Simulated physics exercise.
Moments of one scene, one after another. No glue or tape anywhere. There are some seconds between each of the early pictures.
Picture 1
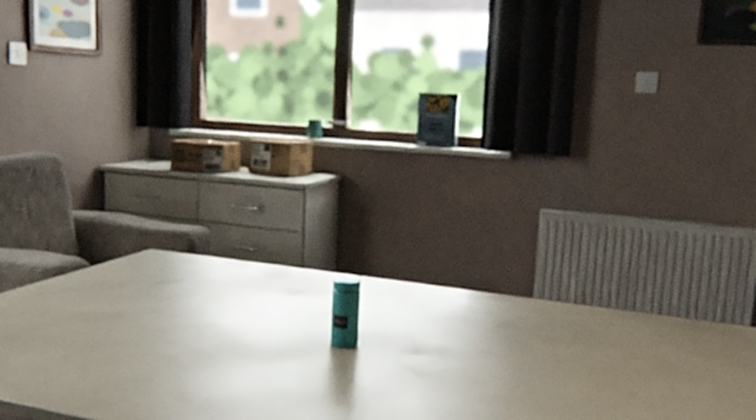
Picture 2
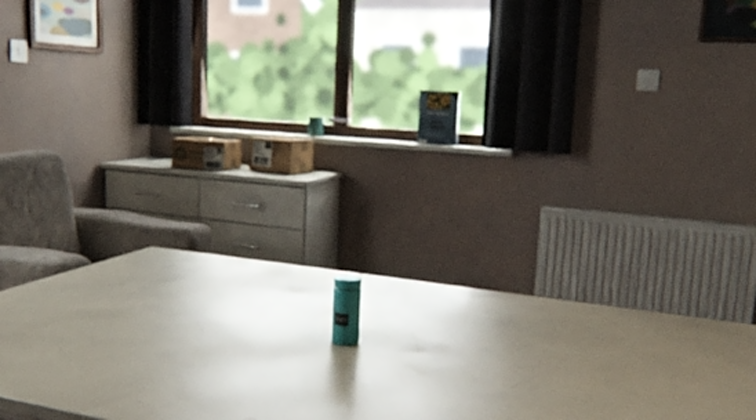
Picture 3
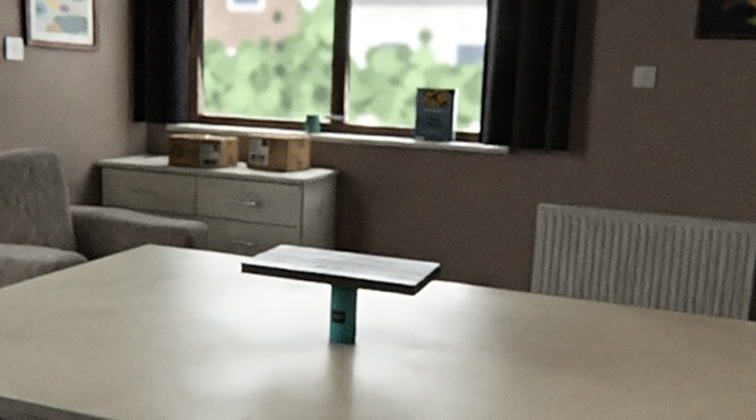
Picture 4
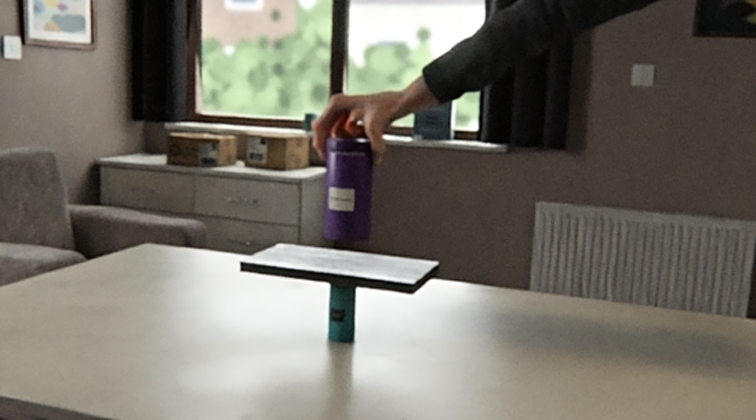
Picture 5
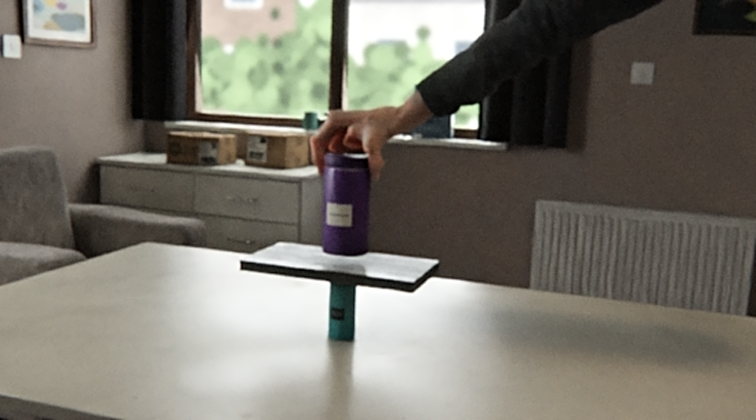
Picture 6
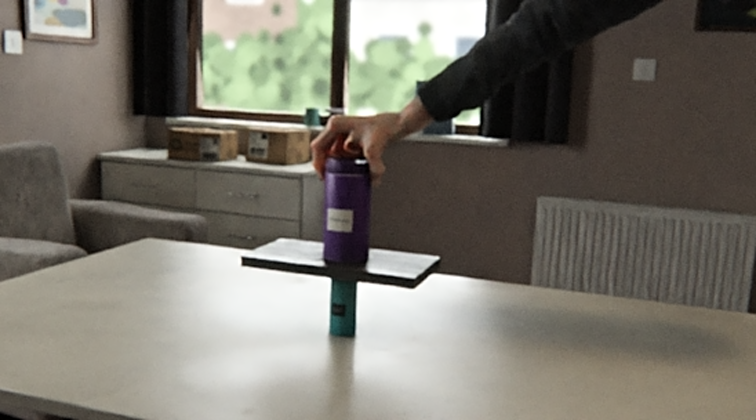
On a table, a board appears atop a turquoise shaker and a hand lowers a purple jar onto it.
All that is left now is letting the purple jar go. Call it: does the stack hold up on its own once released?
Holds up.
Then, 0.20 s on from there, no change.
Then, 0.50 s on from there, purple jar resting near (348, 210).
In the end, all 3 unmoved. At the end, from the last picture's camera, purple jar near (348, 210). The stack keeps its balance.
